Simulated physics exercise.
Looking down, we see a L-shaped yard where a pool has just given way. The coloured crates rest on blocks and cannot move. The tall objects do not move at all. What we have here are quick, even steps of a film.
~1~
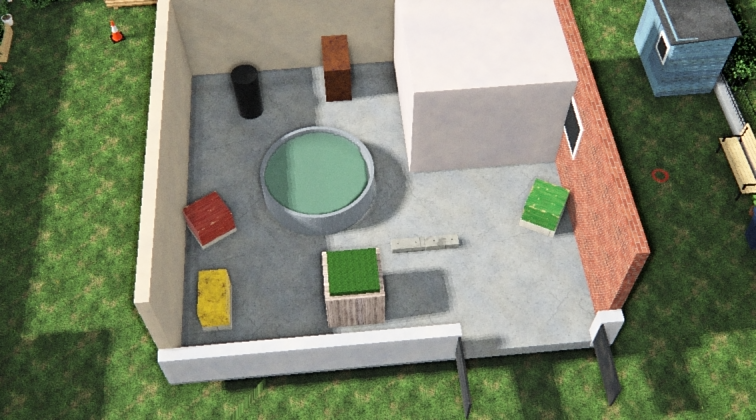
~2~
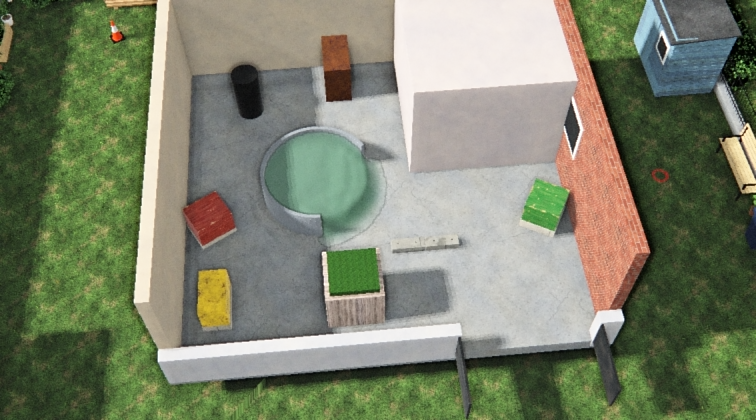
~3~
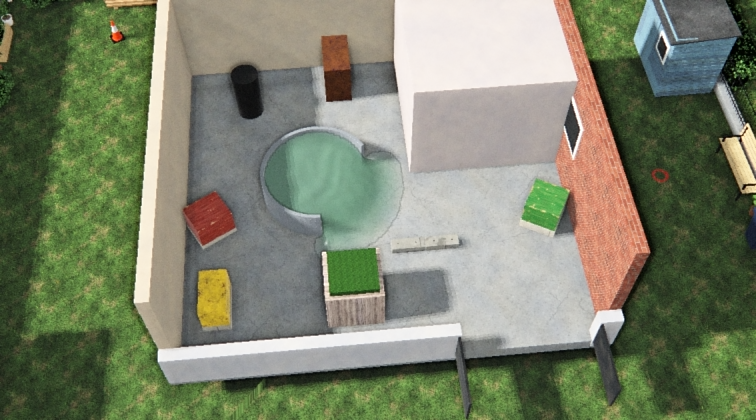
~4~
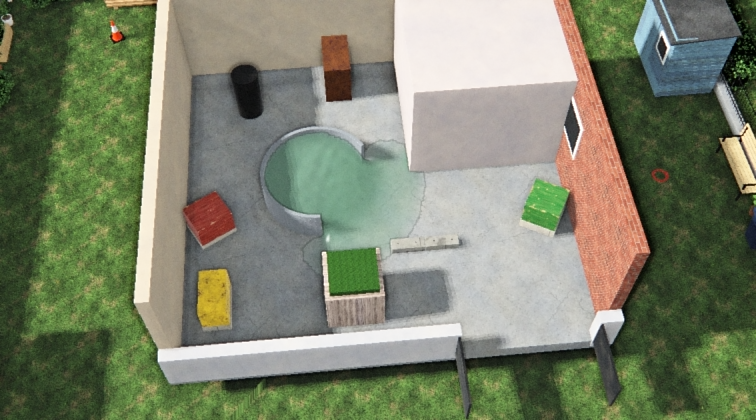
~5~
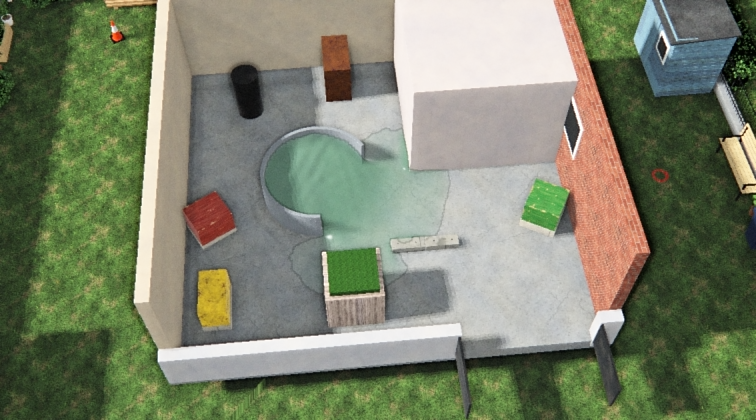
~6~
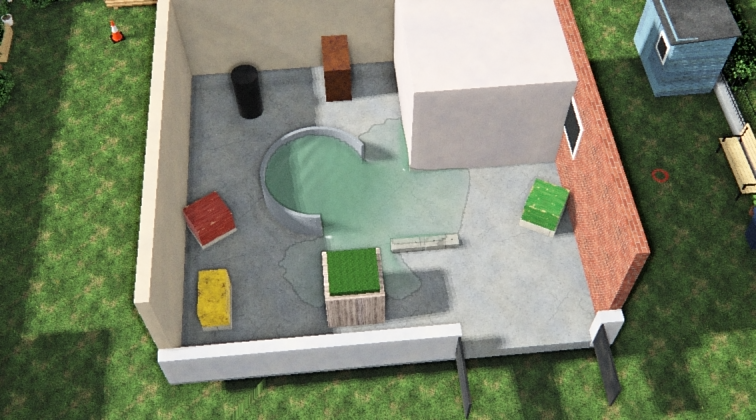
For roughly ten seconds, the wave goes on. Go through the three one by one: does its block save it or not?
At the end, I expect the red crate to stay untouched; I expect the green crate to be touched by the water; I expect the yellow crate to stay untouched.
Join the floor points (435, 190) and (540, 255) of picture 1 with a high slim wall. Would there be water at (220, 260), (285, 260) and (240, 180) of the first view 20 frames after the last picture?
Outcome by spot, in order - watered, watered, unwatered.
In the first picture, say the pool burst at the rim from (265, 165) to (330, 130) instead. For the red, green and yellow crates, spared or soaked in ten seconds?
In that case the red is flooded, the green is never flooded and the yellow is never flooded.
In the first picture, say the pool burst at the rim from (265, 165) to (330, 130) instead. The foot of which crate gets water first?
The red one comes first.
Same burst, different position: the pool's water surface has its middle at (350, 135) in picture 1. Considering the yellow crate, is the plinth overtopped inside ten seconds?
Yellow crate: Unaffected.
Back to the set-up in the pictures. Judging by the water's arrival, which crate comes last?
Go for the crate marked red.
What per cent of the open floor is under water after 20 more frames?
It should be close to 60 %.
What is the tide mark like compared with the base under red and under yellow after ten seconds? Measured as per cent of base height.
I'd put it at some 50 % for one and some 50 % for the other, in that order.
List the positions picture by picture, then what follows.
The round tank at (317, 173) is whole and still, in the first frame.
Water pours out at (366, 201) and has run to a hidden place, in the second frame.
The front is at a hidden place, out from the gap at (366, 202), in the third frame.
The front is at a hidden place, out from the gap at (366, 203), in the fourth frame.
Water pours out at (366, 204) and has run to (319, 289), in the fifth frame.
Water pours out at (366, 204) and has run to (401, 120), in the sixth frame.
A moment on, water covers 35 % of the floor; the red crate not reached, the green crate water round its plinth, the yellow crate not reached.
Next, water covers 55 % of the floor; the red crate not reached, the green crate water round its plinth, the yellow crate water round its plinth.
Then, water covers 60 % of the floor; the red crate water round its plinth, the green crate water round its plinth, the yellow crate water round its plinth.
Later, water covers 70 % of the floor; the red crate water round its plinth, the green crate water round its plinth, the yellow crate water round its plinth.
In the end, water covers 75 % of the floor; the red crate stayed above the water, the green crate was topped, the yellow crate stayed above the water.
